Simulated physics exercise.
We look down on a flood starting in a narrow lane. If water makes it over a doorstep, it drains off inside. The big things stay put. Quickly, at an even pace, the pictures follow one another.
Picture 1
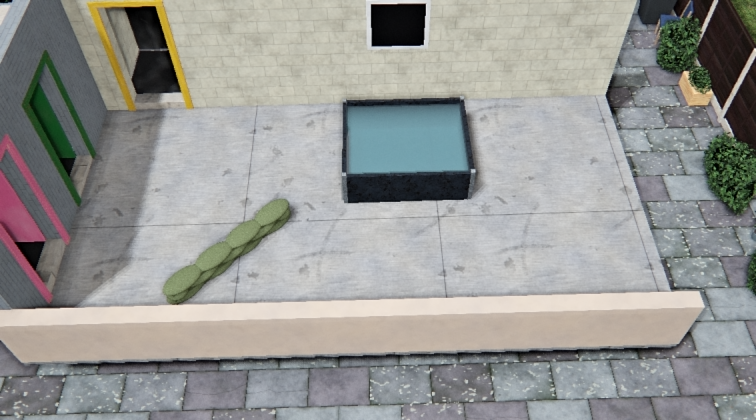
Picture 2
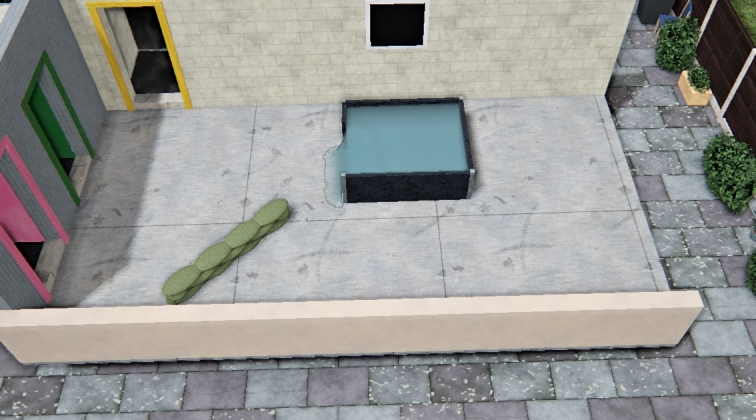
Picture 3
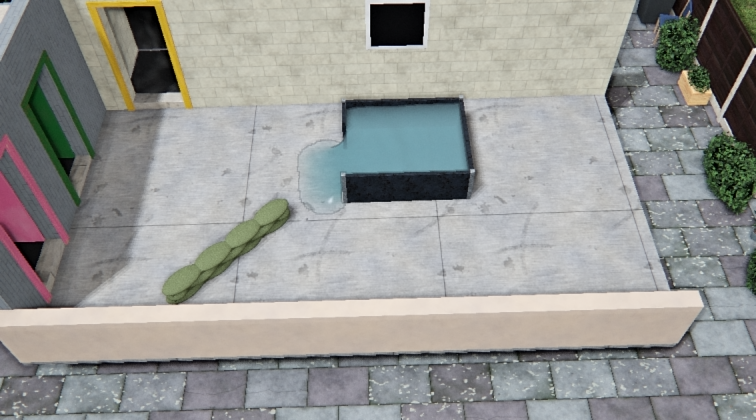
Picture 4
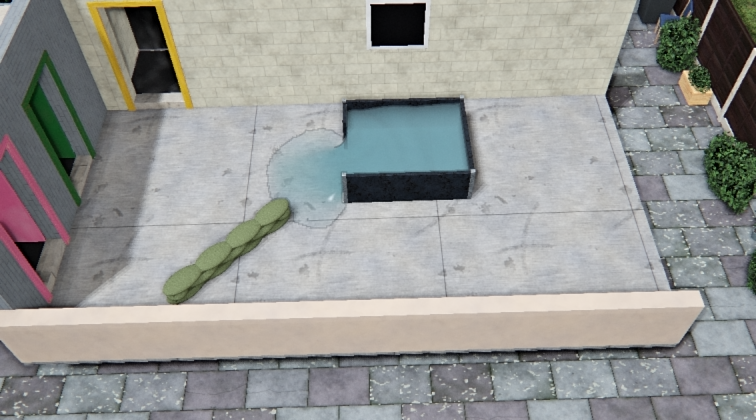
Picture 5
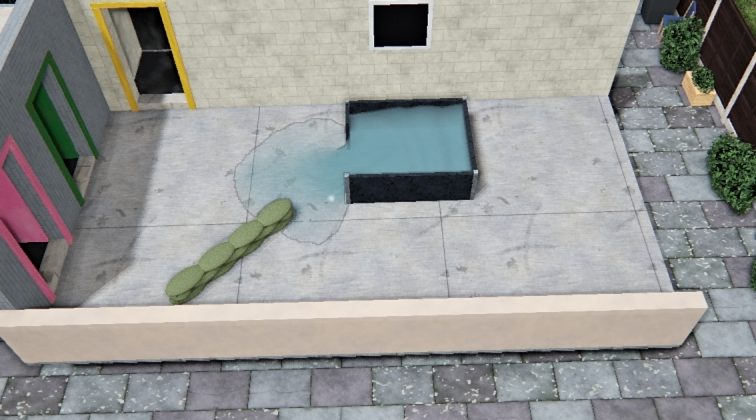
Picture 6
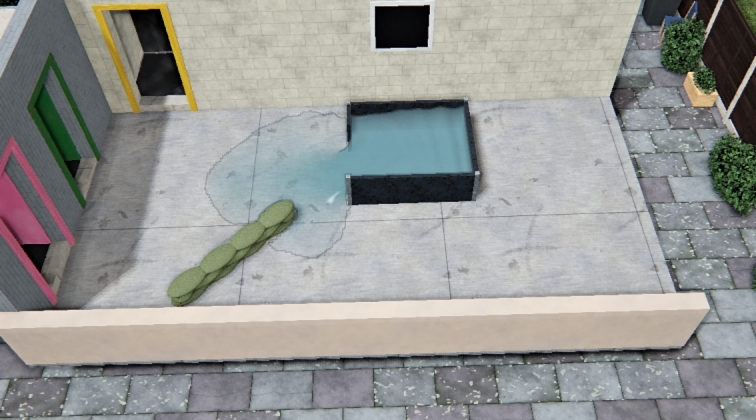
Water poured from the left side of a dark, open tank and spread left across the pale paving, reaching the upper end of a row of green sandbag-like mounds and flowing around it.
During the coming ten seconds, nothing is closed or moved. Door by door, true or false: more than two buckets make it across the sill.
Green door: True; pink door: False; yellow door: False.
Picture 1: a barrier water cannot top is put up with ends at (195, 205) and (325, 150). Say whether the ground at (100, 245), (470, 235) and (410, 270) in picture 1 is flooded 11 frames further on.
Outcome per location, in sequence: Soaking, unsoaked, unsoaked.
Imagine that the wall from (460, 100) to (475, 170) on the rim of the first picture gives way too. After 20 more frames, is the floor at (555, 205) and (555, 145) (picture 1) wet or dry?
Soaked, then soaked.
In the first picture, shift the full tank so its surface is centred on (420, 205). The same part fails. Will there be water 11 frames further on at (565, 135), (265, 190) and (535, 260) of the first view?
I'd call them still dry, watered and still dry, in the order asked.
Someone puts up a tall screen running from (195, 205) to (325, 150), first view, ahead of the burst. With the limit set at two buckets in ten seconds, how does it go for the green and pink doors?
One by one: Green door stays under, pink door takes less.
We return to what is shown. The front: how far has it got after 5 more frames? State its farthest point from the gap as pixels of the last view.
The front's farthest point is close to (84, 207).
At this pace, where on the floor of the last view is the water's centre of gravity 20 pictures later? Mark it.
That comes out near (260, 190).
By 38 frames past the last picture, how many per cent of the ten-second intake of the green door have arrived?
It works out at roughly 95 percent of the ten-second total.
A moment on, water covers 25 % of the floor; the green door wet at the sill, nothing in, the pink door not reached, the yellow door not reached.
Next, water covers 40 % of the floor; the green door under two buckets in, the pink door wet at the sill, nothing in, the yellow door wet at the sill, nothing in.
Then, water covers 45 % of the floor; the green door far over two buckets in, the pink door wet at the sill, nothing in, the yellow door wet at the sill, nothing in.
Later, water covers 45 % of the floor; the green door far over two buckets in, the pink door wet at the sill, nothing in, the yellow door under two buckets in.
In the end, water covers 65 % of the floor; the green door far over two buckets in, the pink door wet at the sill, nothing in, the yellow door under two buckets in.
